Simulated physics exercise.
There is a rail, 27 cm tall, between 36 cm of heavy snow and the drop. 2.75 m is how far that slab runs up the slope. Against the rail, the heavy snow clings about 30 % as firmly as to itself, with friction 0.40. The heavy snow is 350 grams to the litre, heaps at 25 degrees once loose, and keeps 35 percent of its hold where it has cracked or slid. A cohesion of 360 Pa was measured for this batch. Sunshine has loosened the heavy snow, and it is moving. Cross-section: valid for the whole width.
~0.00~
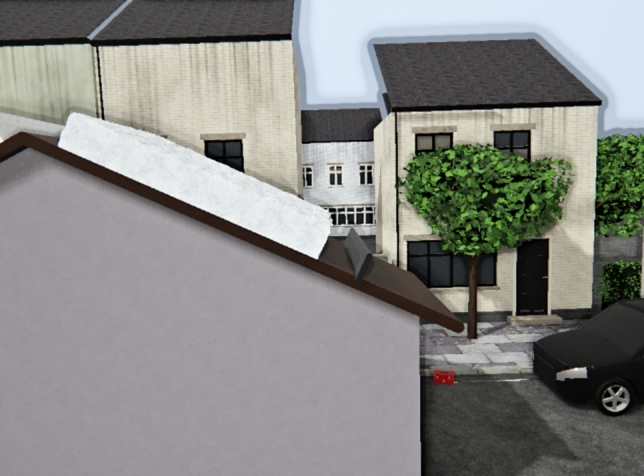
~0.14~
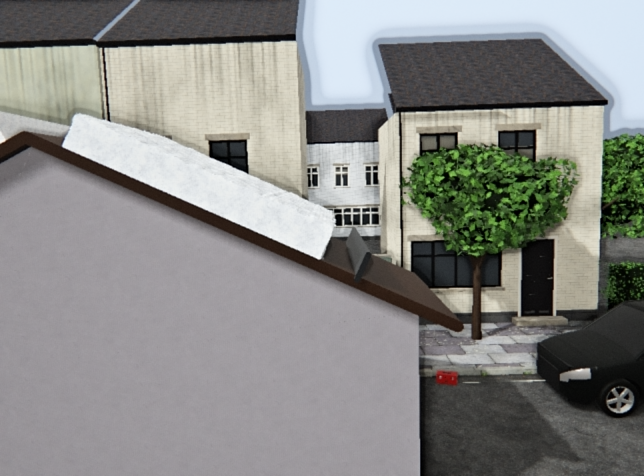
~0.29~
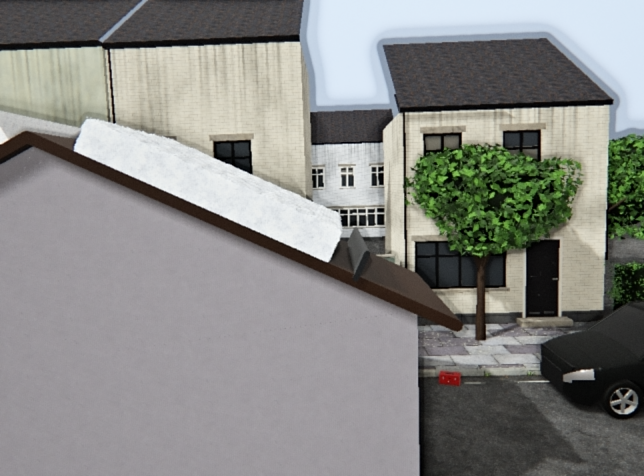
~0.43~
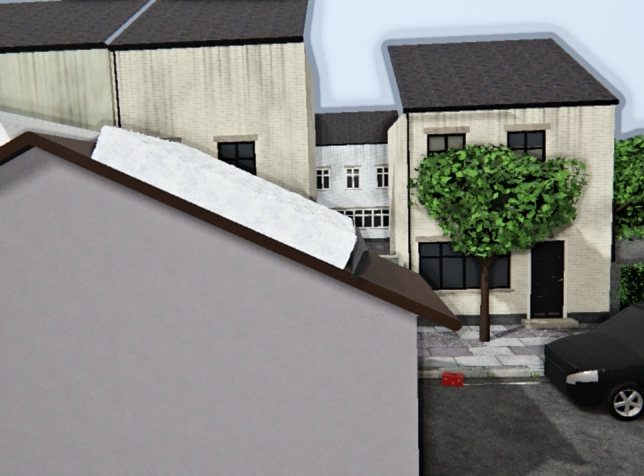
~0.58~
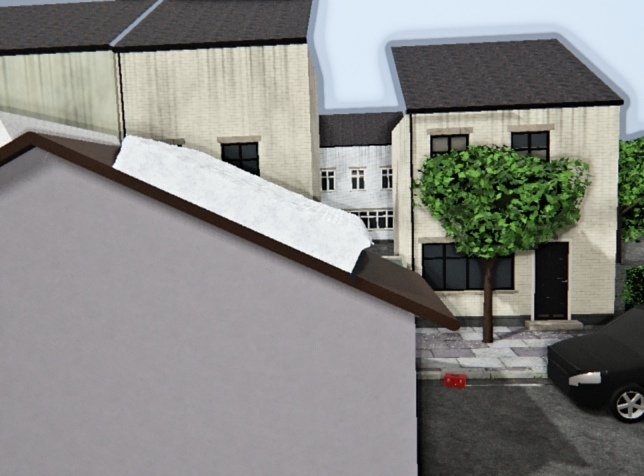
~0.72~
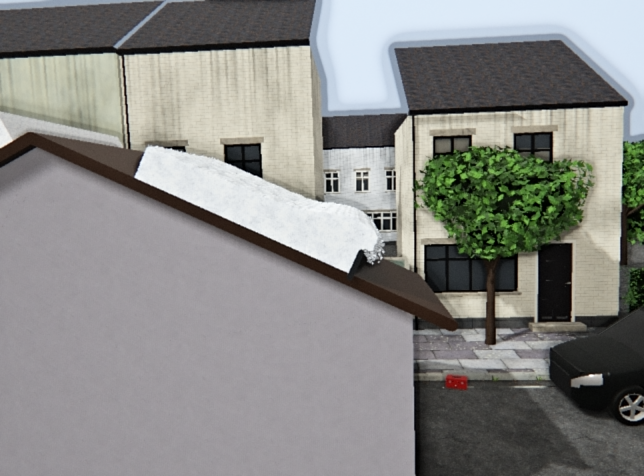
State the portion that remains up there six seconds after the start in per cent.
The portion that remains up there six seconds after the start is near 60 per cent.
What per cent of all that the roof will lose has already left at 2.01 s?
Looks like roughly 80 %, give or take.
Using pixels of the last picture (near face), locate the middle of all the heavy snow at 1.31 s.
You'll find it around (329, 241).
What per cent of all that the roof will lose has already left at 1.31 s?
I'd say near 10 per cent.
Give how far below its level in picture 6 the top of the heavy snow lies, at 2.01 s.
I'd put it at close to 0.4 m.
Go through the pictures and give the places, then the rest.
In the first picture, foremost bit of the heavy snow at (330, 226).
In the second picture, foremost bit of the heavy snow at (332, 227), its middle shifted 3.9 cm.
In the third picture, foremost bit of the heavy snow at (341, 230), its middle shifted 14 cm.
In the fourth picture, foremost bit of the heavy snow at (356, 237), its middle shifted 32 cm.
In the fifth picture, foremost bit of the heavy snow at (371, 247), its middle shifted 54 cm, 4 % of it past the rail, in one piece.
In the sixth picture, foremost bit of the heavy snow at (382, 259), its middle shifted 75 cm, 9 % of it past the rail, cracking.
After 1.31 s, 96 % of the snow is on the roof.
After 2.01 s, 70 % of the snow is on the roof.
After 2.70 s, 63 % of the snow is on the roof.
After 3.40 s, 61 % of the snow is on the roof.
After 6.00 s, 60 % of the snow is on the roof.
